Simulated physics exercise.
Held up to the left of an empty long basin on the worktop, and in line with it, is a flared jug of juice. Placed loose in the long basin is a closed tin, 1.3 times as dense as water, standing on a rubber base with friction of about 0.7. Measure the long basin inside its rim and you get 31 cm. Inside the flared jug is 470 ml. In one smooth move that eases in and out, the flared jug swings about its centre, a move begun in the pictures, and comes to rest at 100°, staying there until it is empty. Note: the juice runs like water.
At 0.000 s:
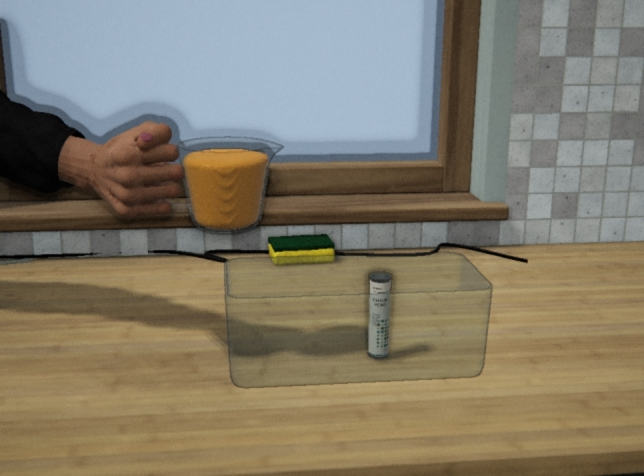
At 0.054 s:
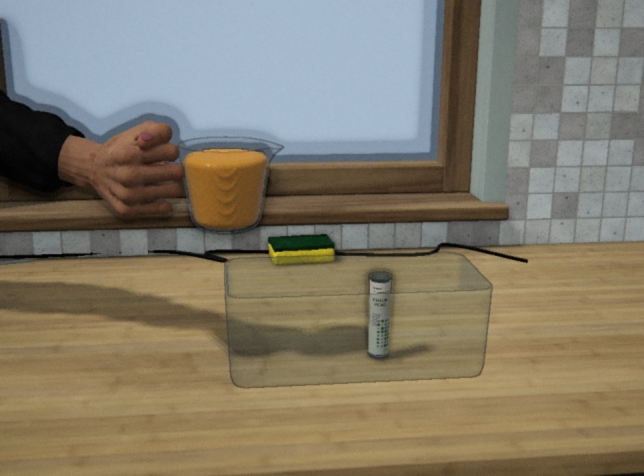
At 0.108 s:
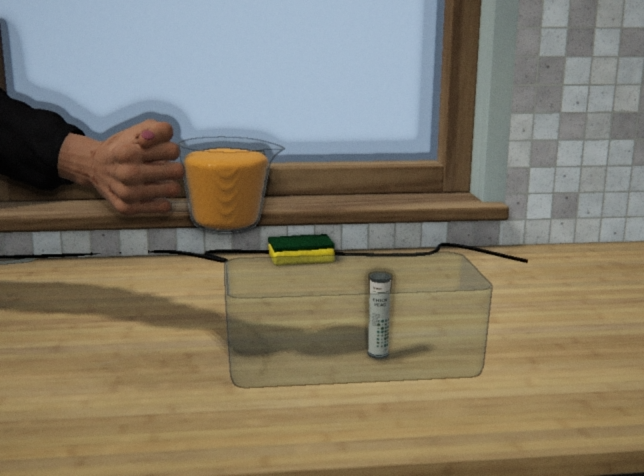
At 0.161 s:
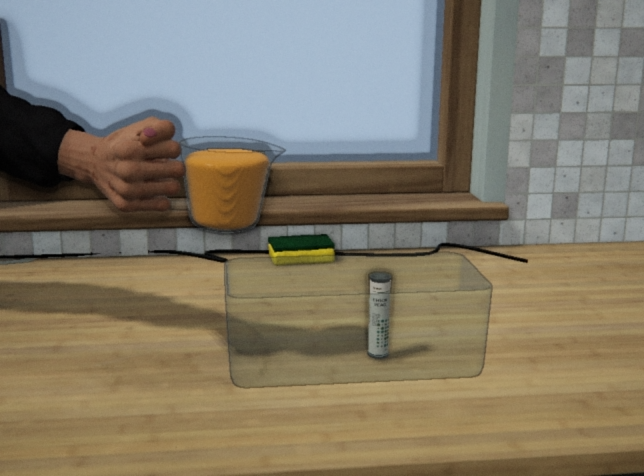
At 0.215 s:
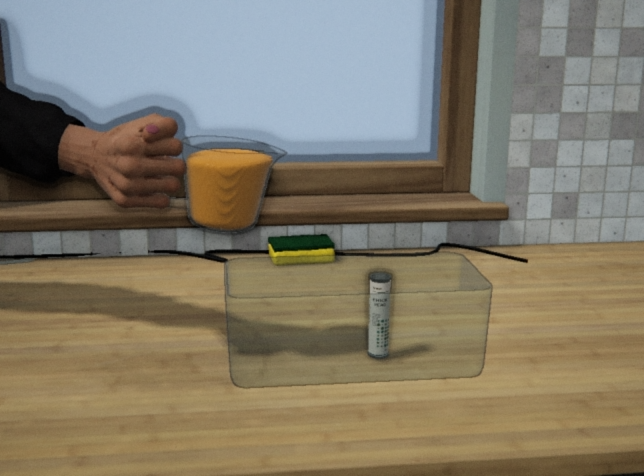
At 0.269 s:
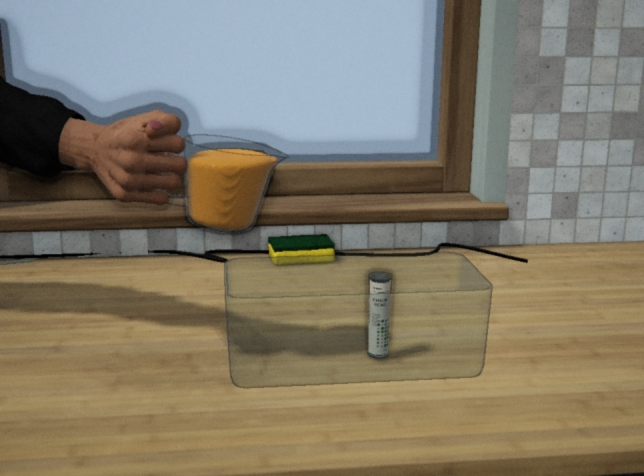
Hand beside a clear jug of orange juice as it tilts slightly rightward, near an empty clear basin holding an upright cylinder.
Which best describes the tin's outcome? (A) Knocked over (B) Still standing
Option B: Still standing.
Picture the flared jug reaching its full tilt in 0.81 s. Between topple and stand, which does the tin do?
Result: Tin upright.
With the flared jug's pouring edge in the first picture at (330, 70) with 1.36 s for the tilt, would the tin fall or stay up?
It does not tip.
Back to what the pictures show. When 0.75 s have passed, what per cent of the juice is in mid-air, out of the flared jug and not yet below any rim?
I'd put it at about 18 percent.
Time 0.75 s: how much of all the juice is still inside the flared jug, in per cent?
Some 72 % of it is still there.
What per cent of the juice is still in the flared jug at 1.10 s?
Some 18 per cent.
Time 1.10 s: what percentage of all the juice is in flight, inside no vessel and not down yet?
Roughly 12 %.
By 0.75 s the tilt is 58° and 73 per cent is still to pour; the tin stands where it began.
By 1.10 s the tilt is 91° and 18 per cent is still to pour; the tin stands where it began.
By 1.46 s the tilt is 100° and 0 per cent is still to pour; the tin stands where it began.
By 1.86 s the tilt is 100° and 0 per cent is still to pour; the tin stands where it began.
At rest the tin stands where it began.
